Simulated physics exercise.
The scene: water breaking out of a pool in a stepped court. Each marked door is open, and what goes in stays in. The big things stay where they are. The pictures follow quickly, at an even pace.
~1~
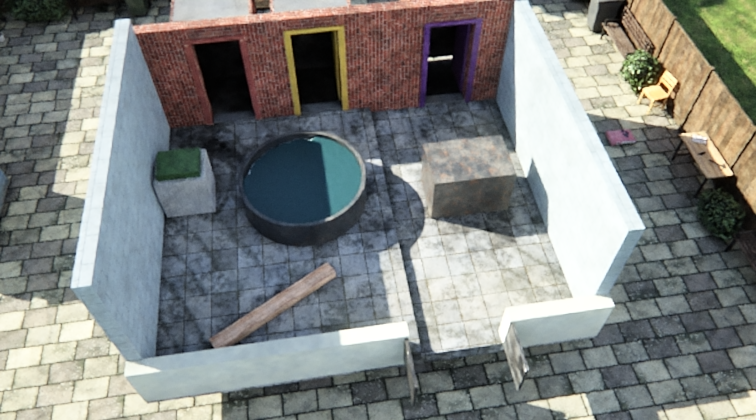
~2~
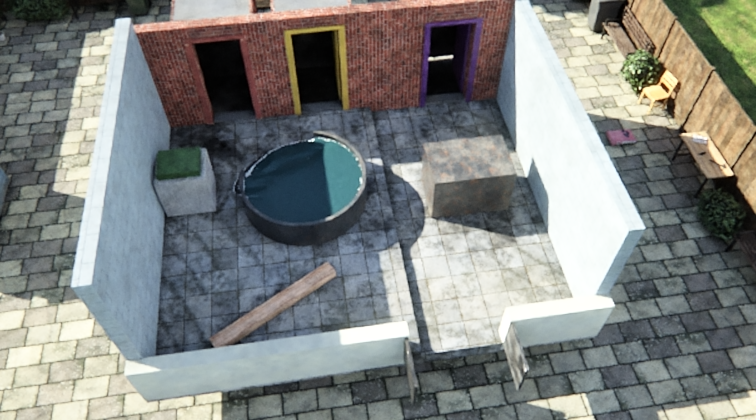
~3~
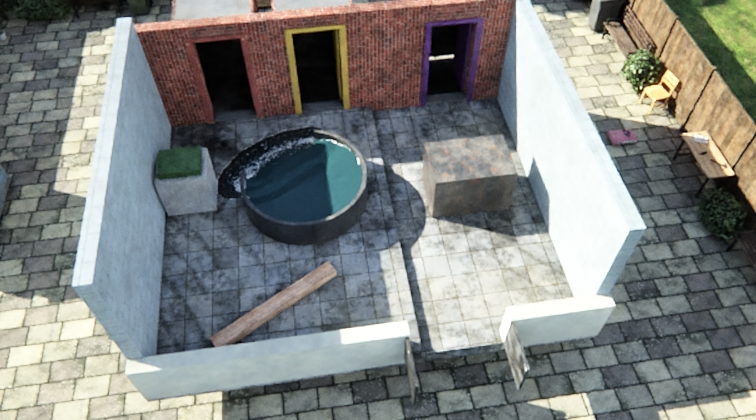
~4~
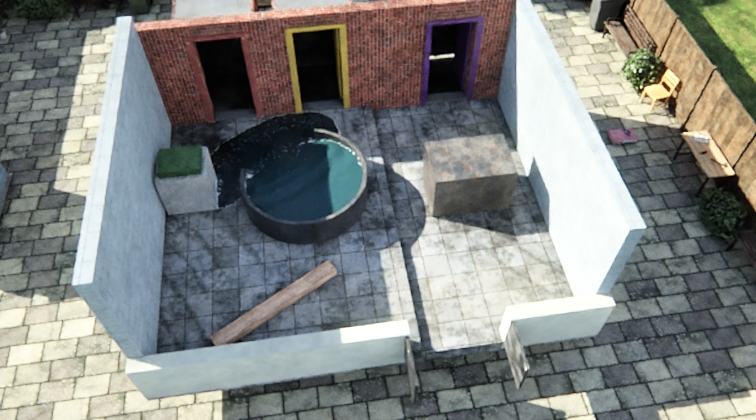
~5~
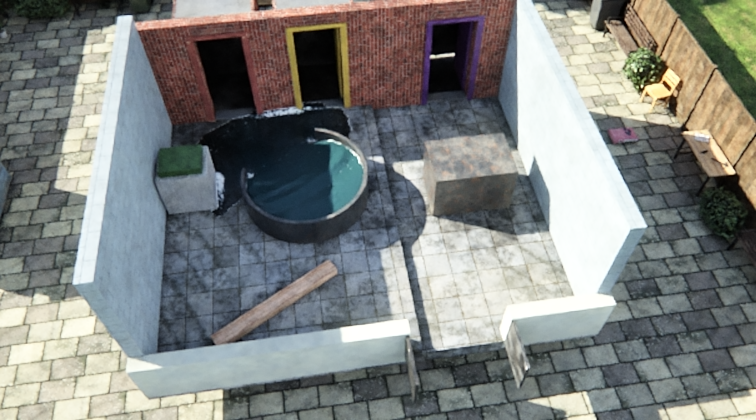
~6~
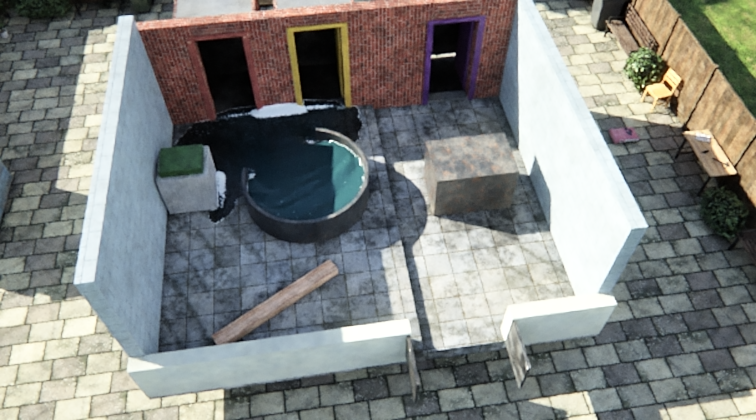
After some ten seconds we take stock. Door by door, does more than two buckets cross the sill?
One by one: The red door floods; the yellow door floods; the purple door holds within the limit.
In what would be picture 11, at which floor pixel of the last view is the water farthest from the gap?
I would point to (403, 109).
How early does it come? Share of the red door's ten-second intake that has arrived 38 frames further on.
Roughly 95 per cent.
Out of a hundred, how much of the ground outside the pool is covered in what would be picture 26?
Near 35 in a hundred.
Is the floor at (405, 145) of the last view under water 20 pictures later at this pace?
There: Wet.
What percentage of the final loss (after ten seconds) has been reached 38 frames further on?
Roughly 90 per cent.
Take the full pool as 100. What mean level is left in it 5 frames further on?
Roughly 62 per cent.
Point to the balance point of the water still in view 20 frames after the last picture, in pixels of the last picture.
At about (273, 165).
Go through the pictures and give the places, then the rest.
Still water in the round pool at (303, 178), in the first picture.
Water pours out on the round pool's far side and has run to a hidden place, in the second picture.
The front is at (222, 190), out from the gap on the round pool's far side, in the third picture.
Water pours out on the round pool's far side and has run to (322, 117), in the fourth picture.
Water pours out on the round pool's far side and has run to (335, 109), in the fifth picture.
The front is at a hidden place, out from the gap on the round pool's far side, in the sixth picture.
A moment on, water covers 15 % of the floor; the red door over two buckets in, the yellow door over two buckets in, the purple door not reached.
Next, water covers 20 % of the floor; the red door far over two buckets in, the yellow door over two buckets in, the purple door wet at the sill, nothing in.
Then, water covers 35 % of the floor; the red door far over two buckets in, the yellow door over two buckets in, the purple door wet at the sill, nothing in.
Later, water covers 50 % of the floor; the red door far over two buckets in, the yellow door far over two buckets in, the purple door wet at the sill, nothing in.
In the end, water covers 65 % of the floor; the red door far over two buckets in, the yellow door far over two buckets in, the purple door wet at the sill, nothing in.
